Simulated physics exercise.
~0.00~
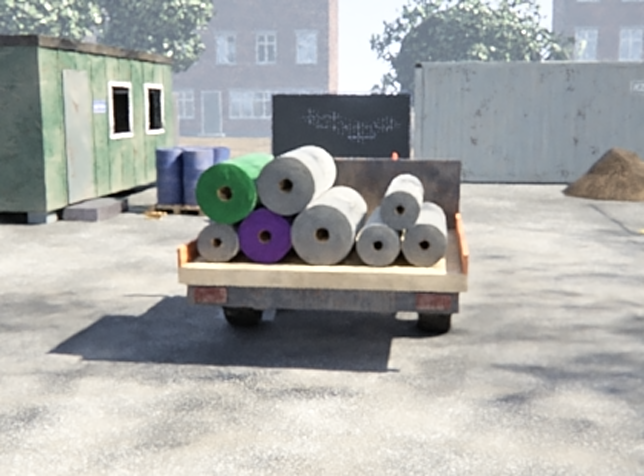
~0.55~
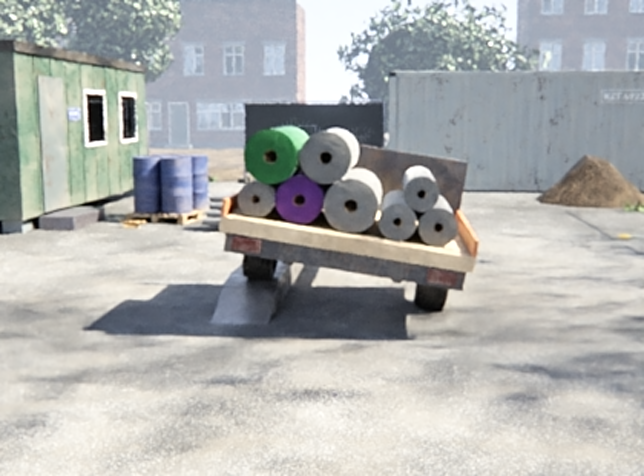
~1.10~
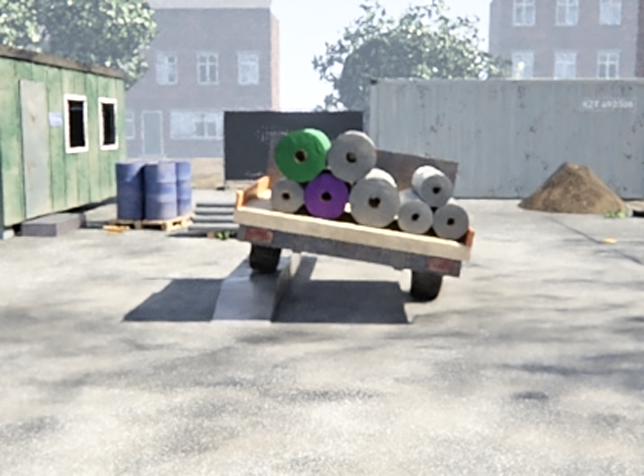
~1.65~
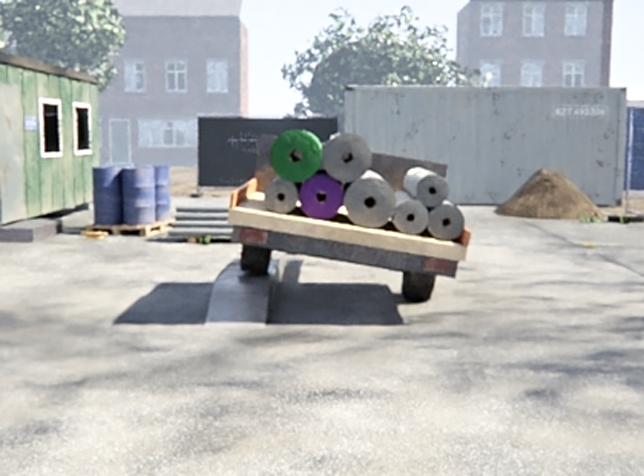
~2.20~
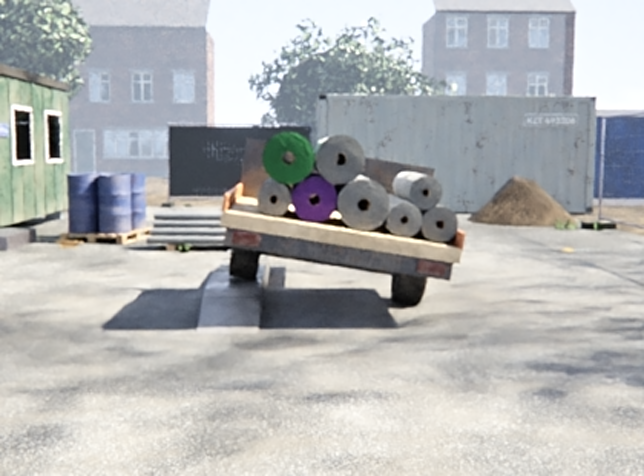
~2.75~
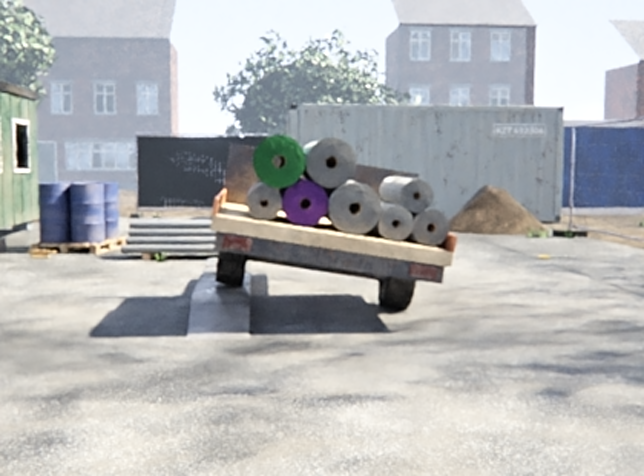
In a paved yard with containers and a green cabin, a low trailer stacked with grey, green and purple rolls climbs a raised slab with its left wheel and stays tilted to the right, as the view drifts sideways and every roll remains aboard.
